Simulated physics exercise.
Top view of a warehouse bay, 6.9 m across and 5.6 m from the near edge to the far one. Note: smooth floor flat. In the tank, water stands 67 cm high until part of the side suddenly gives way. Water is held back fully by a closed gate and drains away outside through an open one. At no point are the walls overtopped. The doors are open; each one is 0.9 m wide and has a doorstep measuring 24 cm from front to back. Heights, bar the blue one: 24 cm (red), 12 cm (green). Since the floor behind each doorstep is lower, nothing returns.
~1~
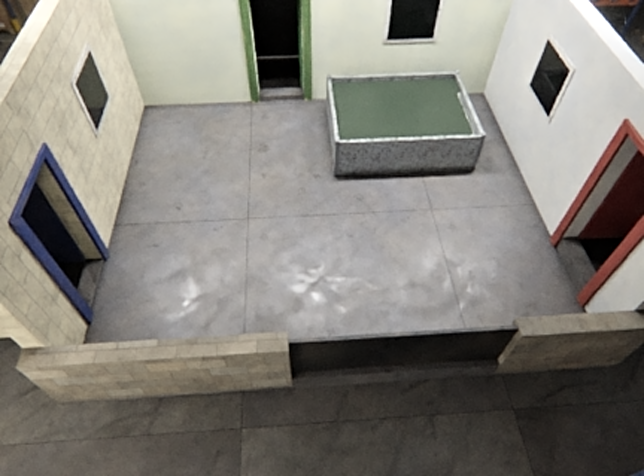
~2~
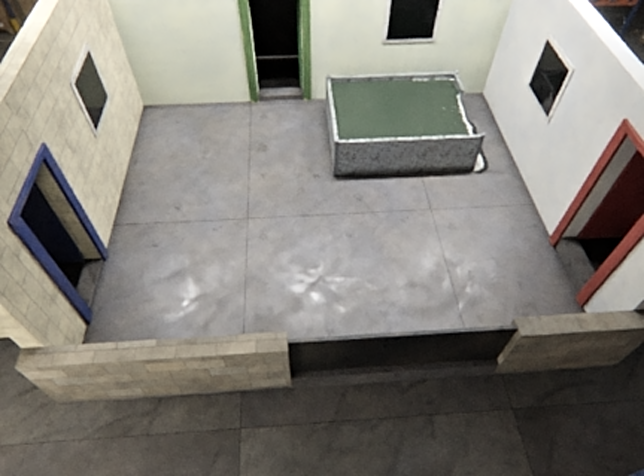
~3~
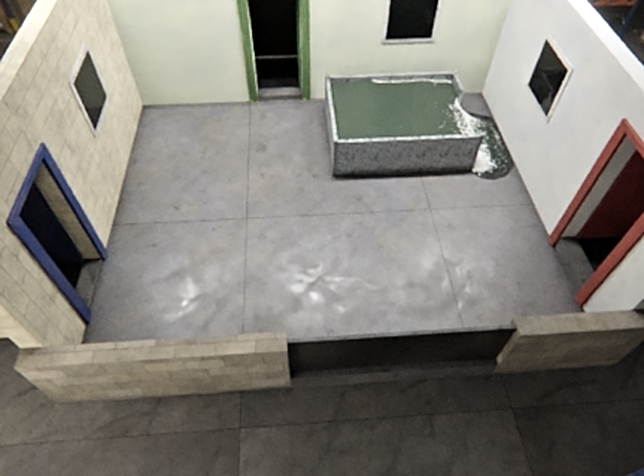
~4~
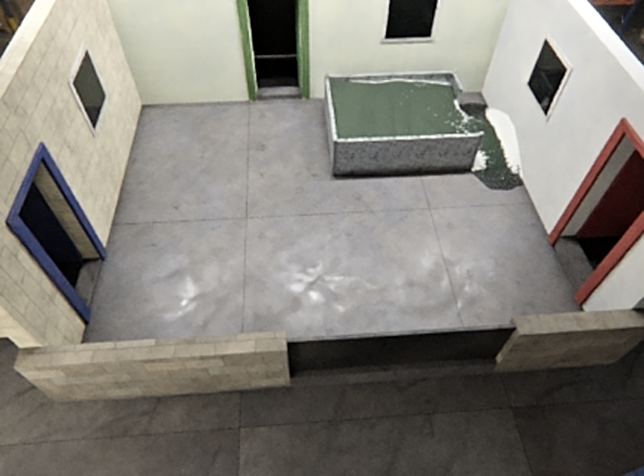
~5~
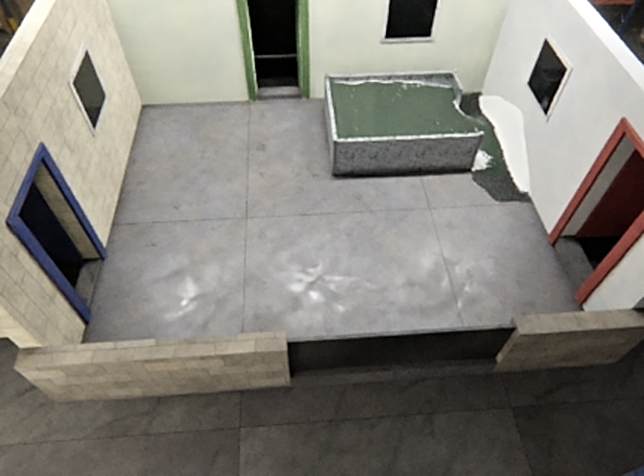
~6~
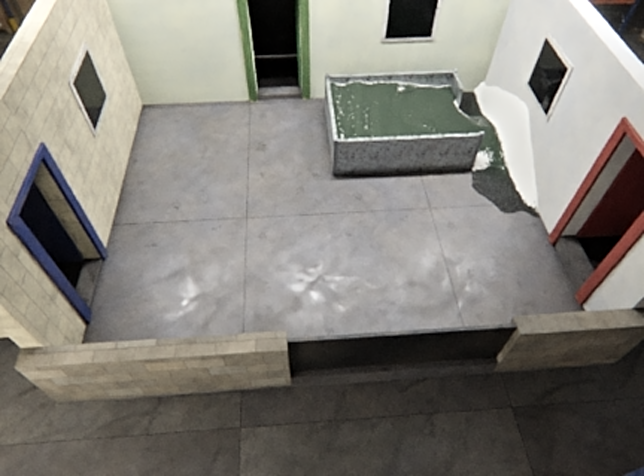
A tank's right side opens and water pours out, spreading along the right wall.
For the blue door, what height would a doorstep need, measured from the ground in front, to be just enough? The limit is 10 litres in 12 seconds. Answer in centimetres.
Around 12 cm above the ground in front.
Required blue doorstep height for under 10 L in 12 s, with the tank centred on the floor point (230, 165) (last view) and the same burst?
That setup calls for roughly 9.0 cm.
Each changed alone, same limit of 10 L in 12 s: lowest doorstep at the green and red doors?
About 8.0 cm at green and about 8.5 cm at red.
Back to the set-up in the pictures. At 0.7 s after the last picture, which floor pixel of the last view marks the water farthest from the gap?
The farthest wet point sits near (584, 315).
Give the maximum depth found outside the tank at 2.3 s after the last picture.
38 cm.
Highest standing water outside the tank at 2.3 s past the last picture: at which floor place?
Around pixel (482, 97).
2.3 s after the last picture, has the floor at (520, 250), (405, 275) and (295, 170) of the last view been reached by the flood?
Okay, in order that's got wet, got wet and finally stayed dry.
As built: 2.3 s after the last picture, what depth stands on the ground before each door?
Door by door in cm - red 7, green 12, blue 0.
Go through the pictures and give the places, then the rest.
The first frame shows the tank at (401, 108) is whole and still, 67 cm deep; the blue door at (69, 244) is dry.
In the second frame, the front is at (483, 162), 0.3 m from the gap at (464, 133); 0.3 m2 of floor is wet, 67 cm left at the back.
In the third frame, water pours out at (462, 135) and has run 0.8 m, to (501, 138); about 11 cm deep outside, 67 cm at the back.
In the fourth frame, water pours out at (461, 136) and has run 0.9 m, to (521, 181); about 16 cm deep outside, 67 cm at the back.
In the fifth frame, water pours out at (461, 136) and has run 1.2 m, to (529, 198); about 17 cm deep outside, 67 cm at the back.
In the sixth frame, water pours out at (462, 135) and has run 1.4 m, to (536, 212); about 20 cm deep outside, 62 cm at the back; the blue door at (68, 244), 6.6 m from the gap, is still 6.4 m from the nearest water.
Then, 0.7 s after the last picture water covers 15 % of the floor, deepest (52 cm) near (495, 144); it has not reached the blue door.
Then, 2.3 s after the last picture water covers 40 % of the floor, deepest (38 cm) near (482, 97); it has not reached the blue door.
Then, 11.3 s after the last picture water covers 100 % of the floor, deepest (14 cm) near (234, 101); 8 cm at the blue door, 87 litres in over its 7 cm doorstep.
At the blue door as built, the water peaked near 16 cm, 5.3 s after the last picture.
With a doorstep of 11 cm, 15 litres would have come in within the 12 s; with 13 cm, 5 litres. So under 10 litres takes about 12 cm.
